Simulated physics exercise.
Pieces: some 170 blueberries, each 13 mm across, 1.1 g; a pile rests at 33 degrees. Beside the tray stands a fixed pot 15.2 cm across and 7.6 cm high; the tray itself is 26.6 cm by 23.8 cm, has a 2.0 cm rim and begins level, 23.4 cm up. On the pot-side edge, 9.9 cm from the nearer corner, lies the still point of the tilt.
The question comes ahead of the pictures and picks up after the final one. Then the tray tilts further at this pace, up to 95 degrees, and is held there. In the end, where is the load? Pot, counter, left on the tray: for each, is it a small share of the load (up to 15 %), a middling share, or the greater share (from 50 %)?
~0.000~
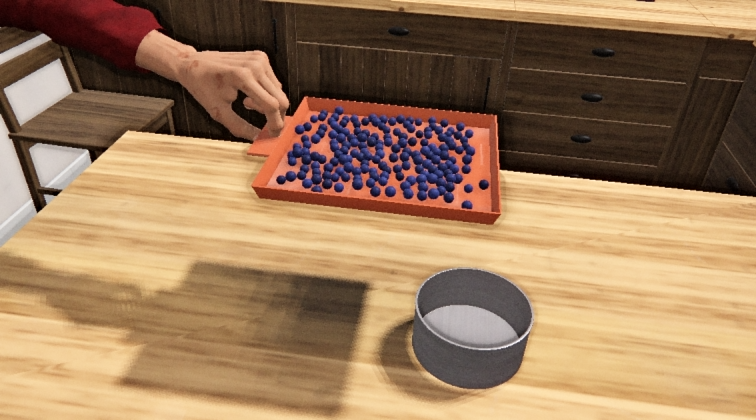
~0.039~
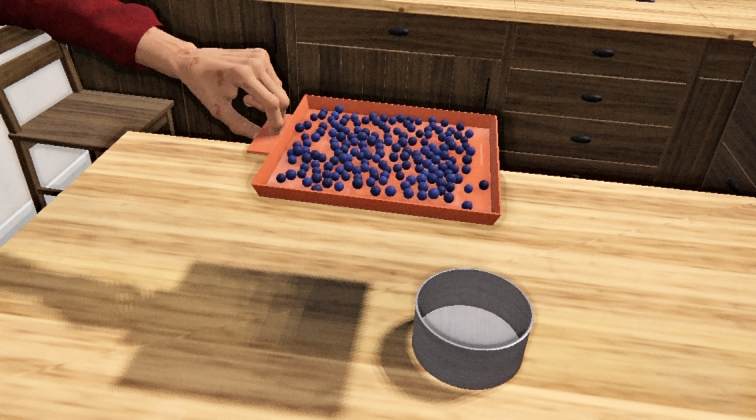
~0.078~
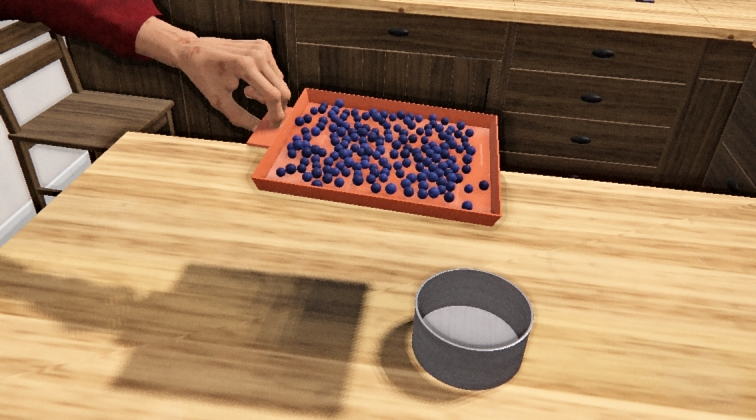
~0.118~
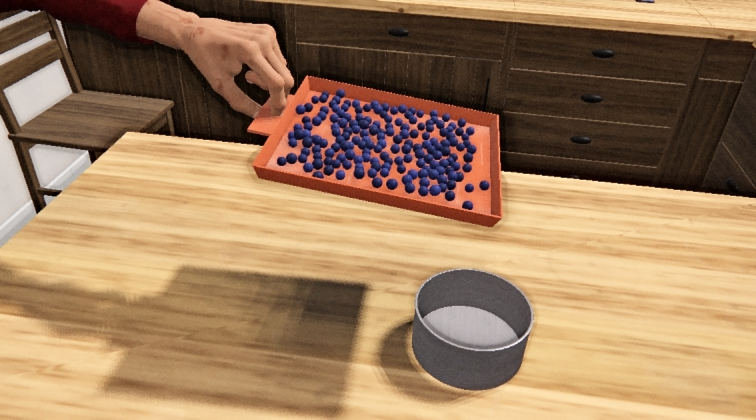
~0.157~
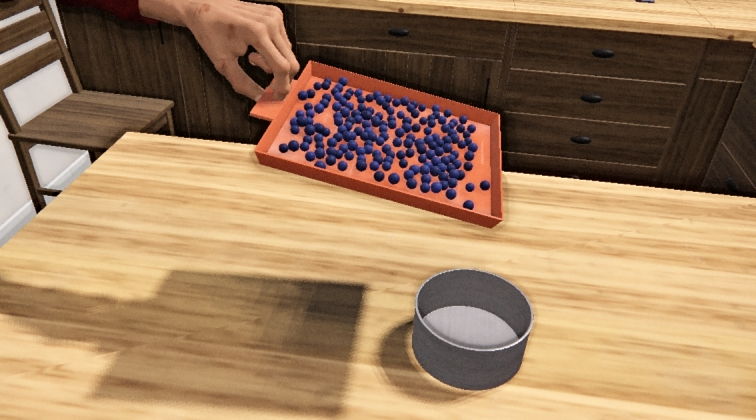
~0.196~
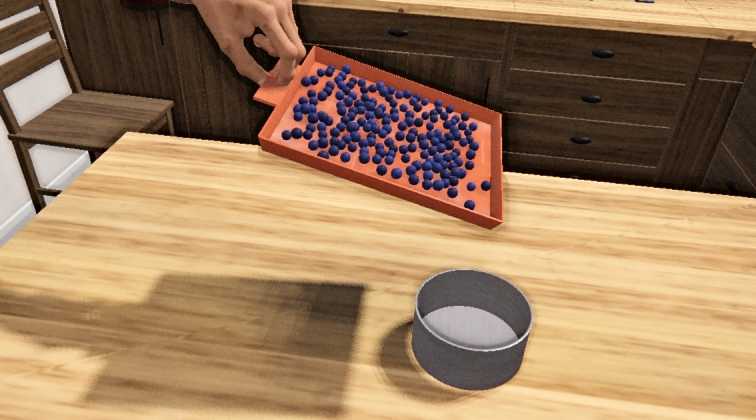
Pot: A middling share, counter: The greater share, tray: A small share.
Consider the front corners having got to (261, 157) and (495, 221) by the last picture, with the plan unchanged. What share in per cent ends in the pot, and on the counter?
The pot gets 80 and the counter 20.
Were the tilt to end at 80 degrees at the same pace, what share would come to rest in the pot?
Around 40 per cent, then.
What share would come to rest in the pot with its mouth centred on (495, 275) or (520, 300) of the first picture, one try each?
Roughly 40 per cent, then 65 per cent.
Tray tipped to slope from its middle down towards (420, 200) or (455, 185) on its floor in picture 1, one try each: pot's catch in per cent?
70 and 80 %.
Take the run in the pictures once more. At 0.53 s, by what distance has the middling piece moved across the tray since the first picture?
It has moved some 8 cm from its start.
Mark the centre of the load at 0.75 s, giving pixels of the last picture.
By then the middle of the load sits around (509, 186).
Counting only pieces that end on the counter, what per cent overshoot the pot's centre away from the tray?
Some 100 per cent.
Then, at 0.53 s, tilt 55 degrees; the tray holds 100 %, the pot 0 %.
Then, at 0.75 s, tilt 81 degrees; the tray holds 70 %, the pot 0 %.
Then, at 1.08 s, tilt 95 degrees; the tray holds 5 %, the pot 30 %.
In the end, at 1.9 s, pot 40 %, counter 60 %, tray 0 %.
